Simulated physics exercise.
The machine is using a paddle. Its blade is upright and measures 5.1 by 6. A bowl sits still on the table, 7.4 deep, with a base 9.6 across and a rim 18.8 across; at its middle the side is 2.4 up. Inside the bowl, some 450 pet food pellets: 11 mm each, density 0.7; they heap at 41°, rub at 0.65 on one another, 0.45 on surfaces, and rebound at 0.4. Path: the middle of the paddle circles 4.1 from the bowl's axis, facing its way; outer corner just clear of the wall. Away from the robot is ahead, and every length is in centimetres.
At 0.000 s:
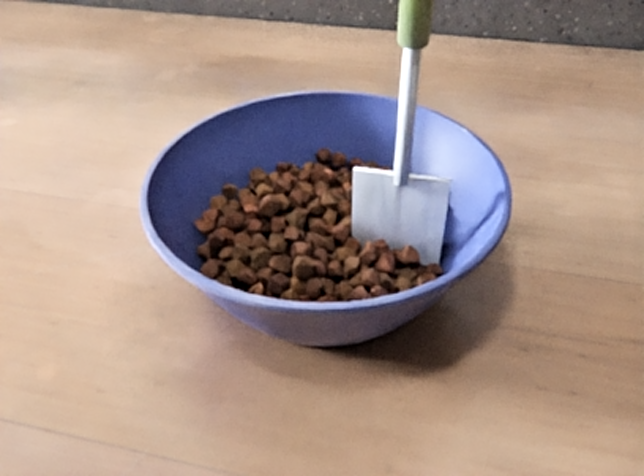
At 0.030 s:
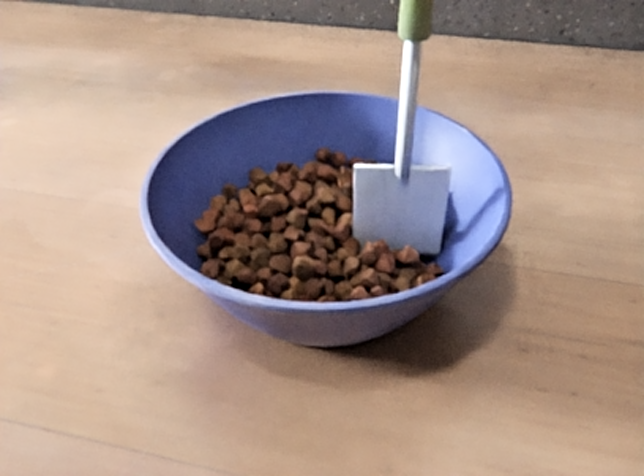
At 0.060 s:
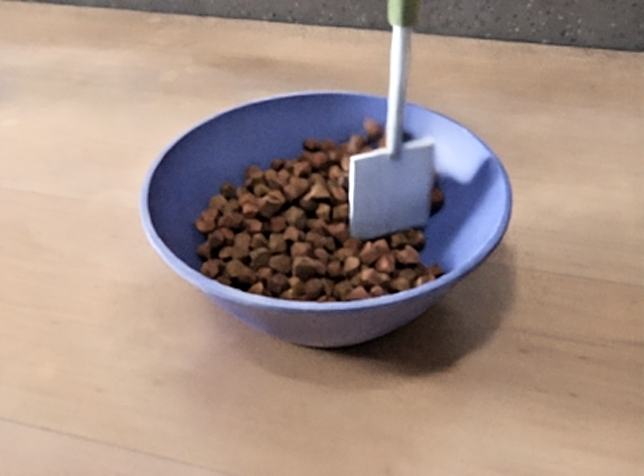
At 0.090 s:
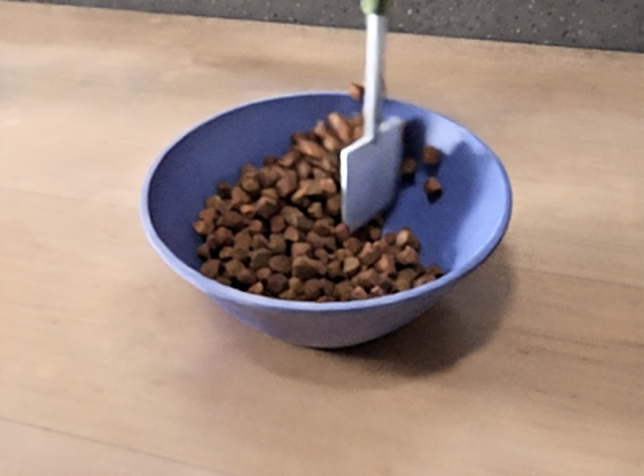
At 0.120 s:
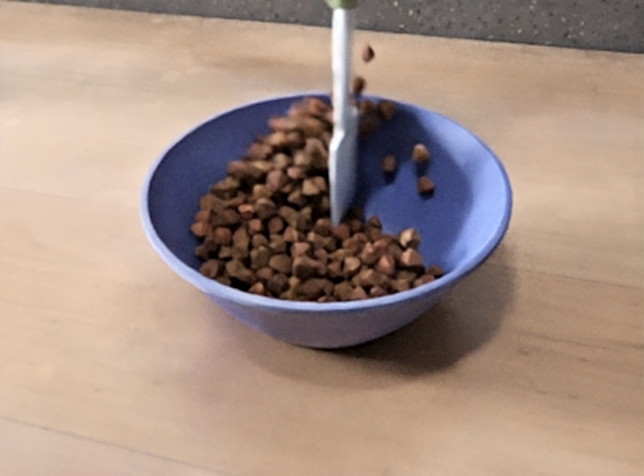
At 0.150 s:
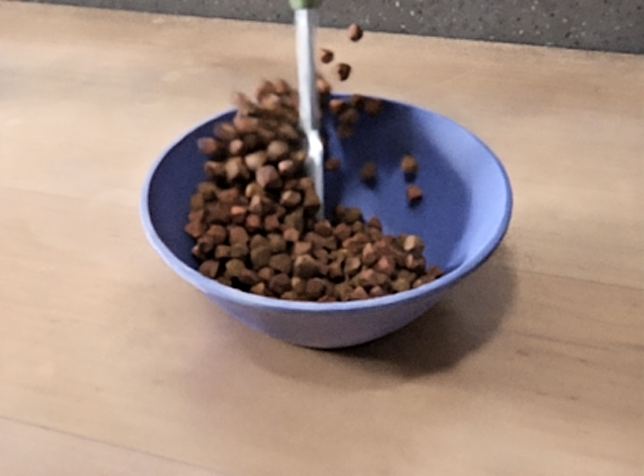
On a pale wooden tabletop with a dark speckled strip behind it, seen from above at an angle, the view stays fixed. A blue bowl in the middle holds a heap of brown pet food pellets, with a flat whitish paddle on a green-topped handle upright at its right. The paddle sweeps away and leftward, turning edge-on, piling pellets up at the back left and tossing a few into the air.
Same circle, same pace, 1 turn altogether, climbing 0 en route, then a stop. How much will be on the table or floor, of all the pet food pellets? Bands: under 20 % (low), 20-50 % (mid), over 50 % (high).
Mid.
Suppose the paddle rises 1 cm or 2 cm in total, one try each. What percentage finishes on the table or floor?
Roughly 25 percent, then roughly 20 percent.
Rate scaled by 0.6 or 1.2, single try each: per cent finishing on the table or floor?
It would be some 10 and 35 percent respectively.
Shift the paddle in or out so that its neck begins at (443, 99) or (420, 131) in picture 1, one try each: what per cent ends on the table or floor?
About 0 and 20 per cent.
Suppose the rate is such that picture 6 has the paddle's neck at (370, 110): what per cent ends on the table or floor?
It works out to roughly 10 percent.
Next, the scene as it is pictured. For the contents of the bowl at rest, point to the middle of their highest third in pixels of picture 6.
I'd put it at about (387, 185).
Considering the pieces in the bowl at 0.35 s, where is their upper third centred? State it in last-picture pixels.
I'd point to about (399, 256).
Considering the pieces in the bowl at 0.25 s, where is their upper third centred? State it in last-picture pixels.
About (217, 223) in the last picture.
After 0.25 s, 207° round, highest piece 11 above the table; 415 in the bowl, 1 on the table or floor, 33 in flight or on the tool.
After 0.35 s, 297° round, highest piece 11 above the table; 365 in the bowl, 28 on the table or floor, 56 in flight or on the tool.
After 0.60 s, 0° round, highest piece 7 above the table; 328 in the bowl, 120 on the table or floor, 1 in flight or on the tool.
After 1.30 s, 0° round, highest piece 7 above the table; 328 in the bowl, 121 on the table or floor.
In the end, 328 in the bowl, 121 on the table or floor. That is 27 % on the table or floor.
